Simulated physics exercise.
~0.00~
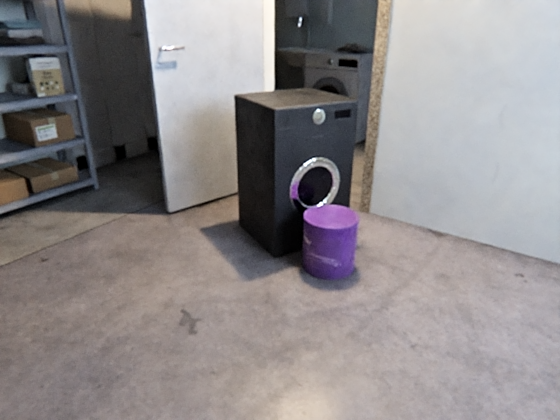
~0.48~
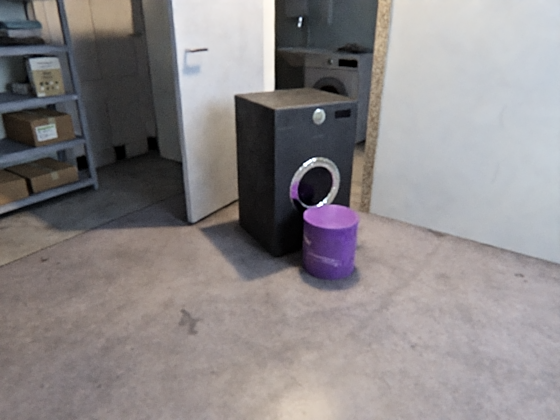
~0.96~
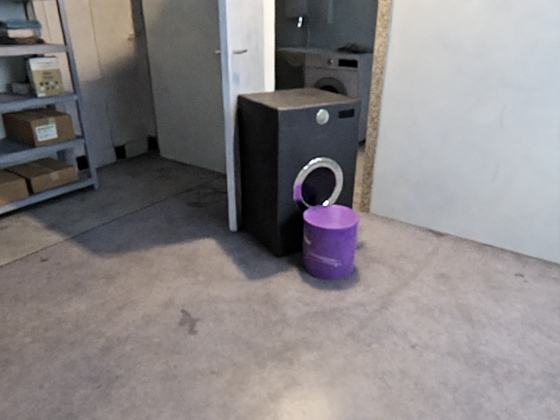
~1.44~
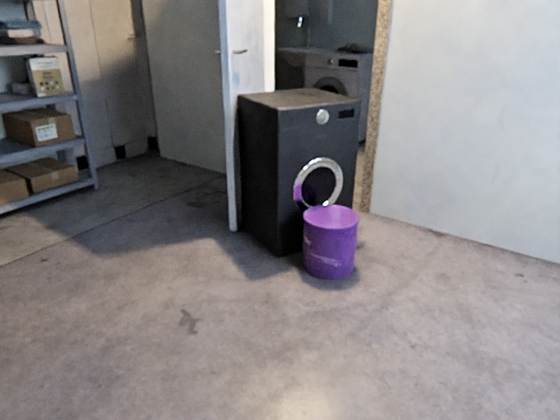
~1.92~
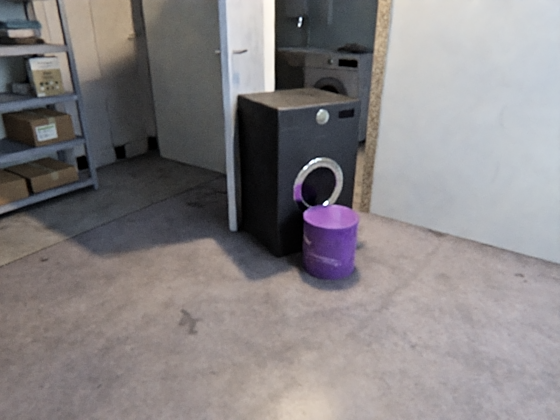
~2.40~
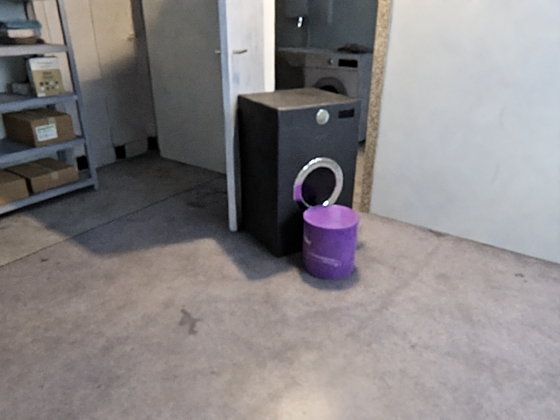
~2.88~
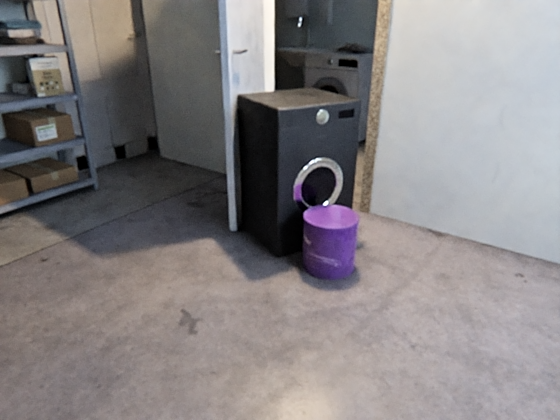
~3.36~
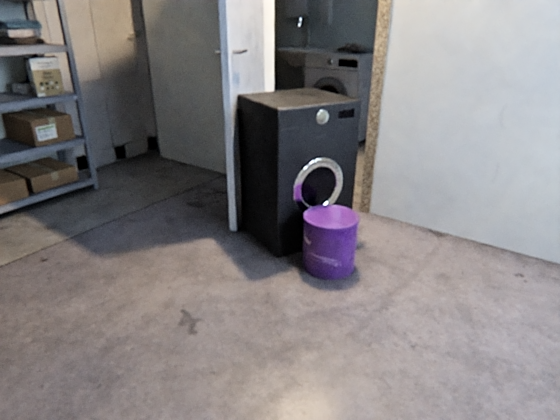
In a storage room, a white door swinging toward a black front-loading appliance, nudging it slightly and stopping against it, still open.
